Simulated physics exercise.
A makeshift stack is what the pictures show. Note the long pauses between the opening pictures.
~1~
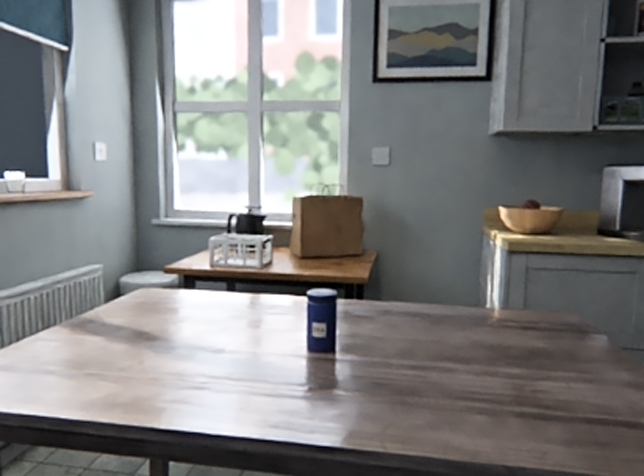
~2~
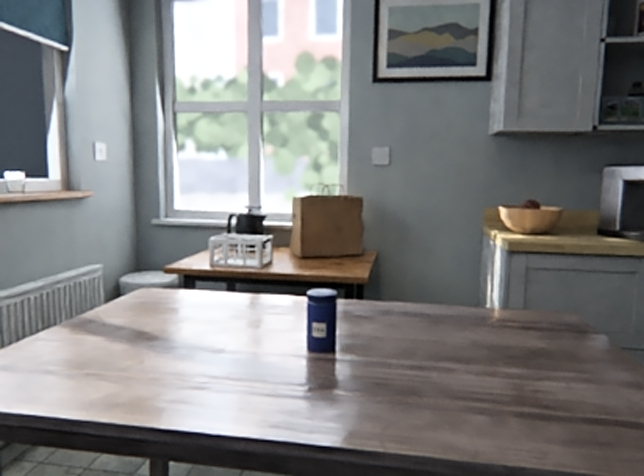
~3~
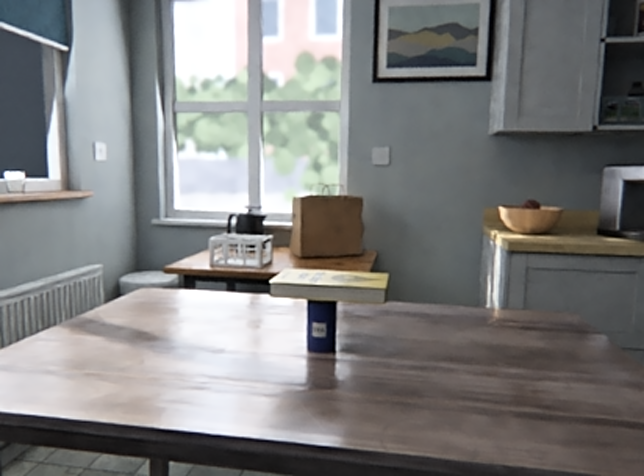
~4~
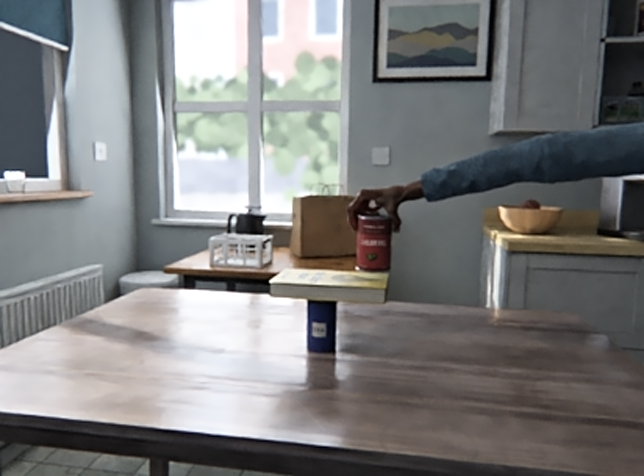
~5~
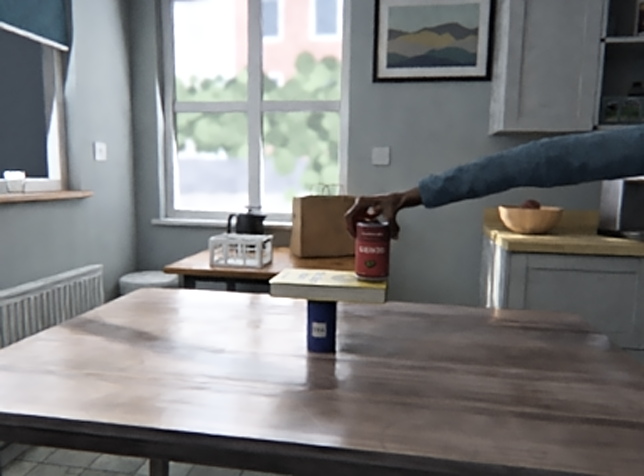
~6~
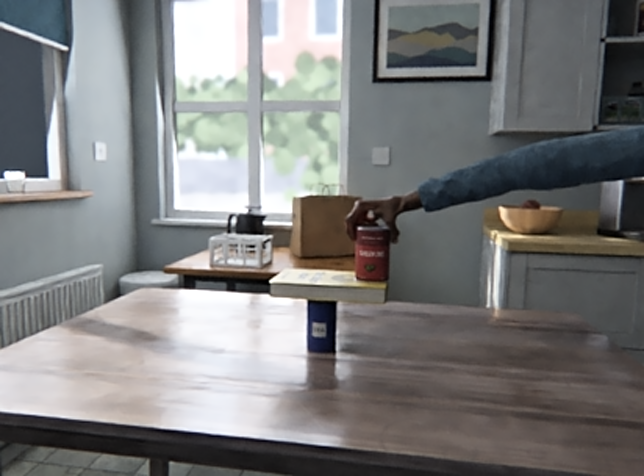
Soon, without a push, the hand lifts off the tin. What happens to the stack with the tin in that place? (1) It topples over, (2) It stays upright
It topples over.
Then, 0.40 s past the last view, red tin now fallen; yellow book rocked 57° from its first pose.
Then, 0.50 s past the last view, yellow book on its side.
Then, 0.70 s past the last view, red tin resting near (426, 341).
Then, 1.10 s past the last view, yellow book now fallen.
Finally, fallen, yellow book and red tin; blue jar still in place. The stack gives way.
